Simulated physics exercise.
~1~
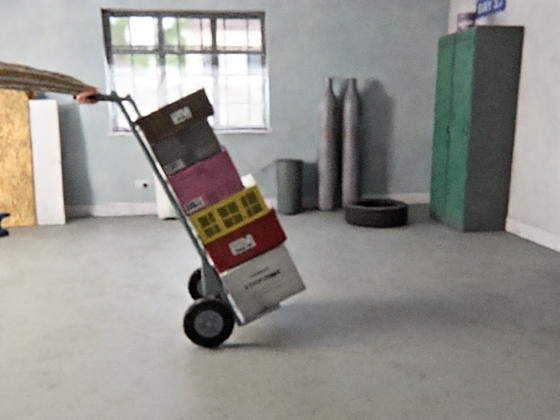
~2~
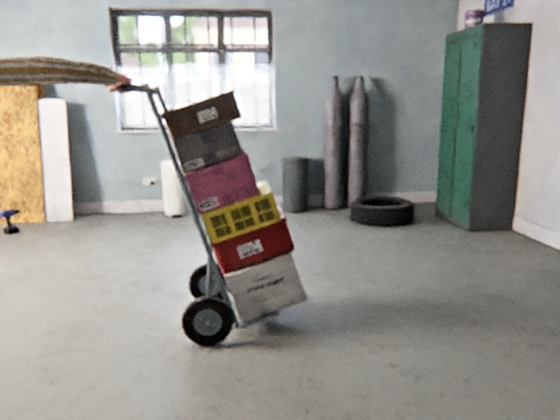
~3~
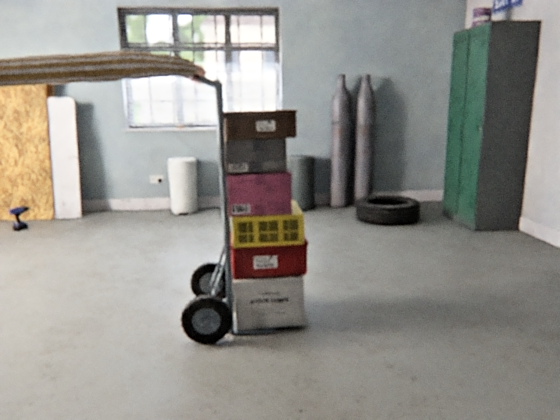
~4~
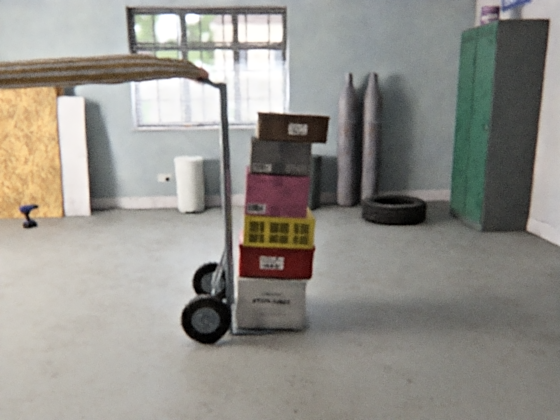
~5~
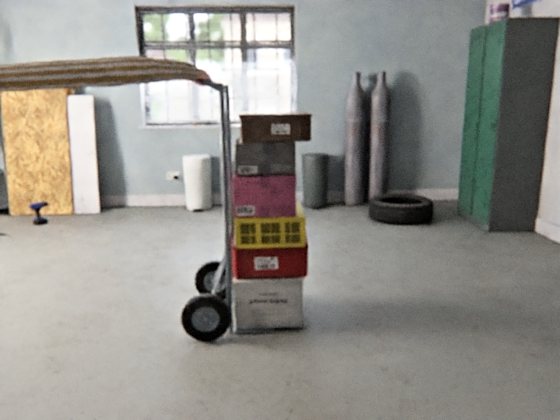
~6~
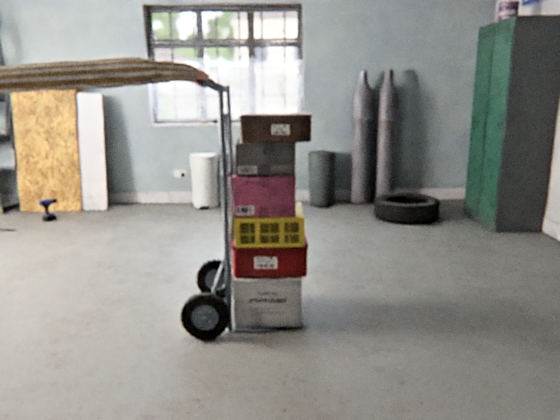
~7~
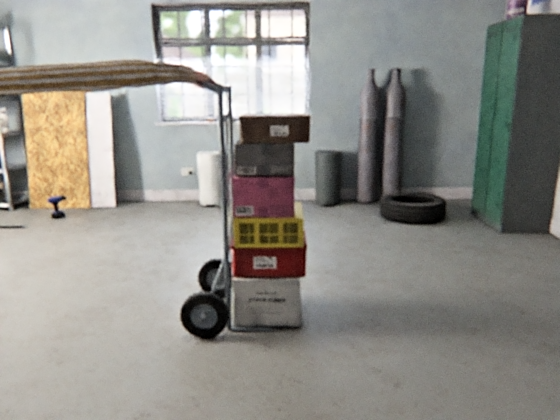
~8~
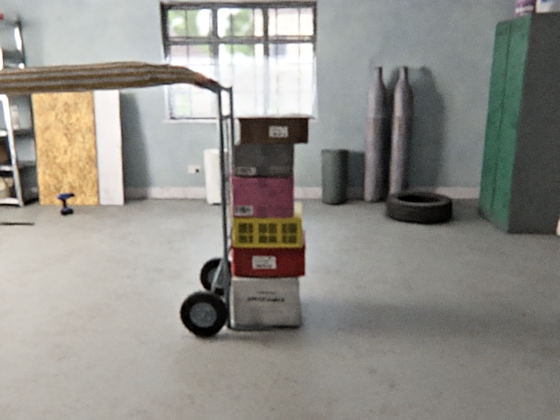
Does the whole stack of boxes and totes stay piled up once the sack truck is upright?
Yes, the whole stack stays piled up. The pieces rock to the right as the truck comes upright, then settle back with none falling off.
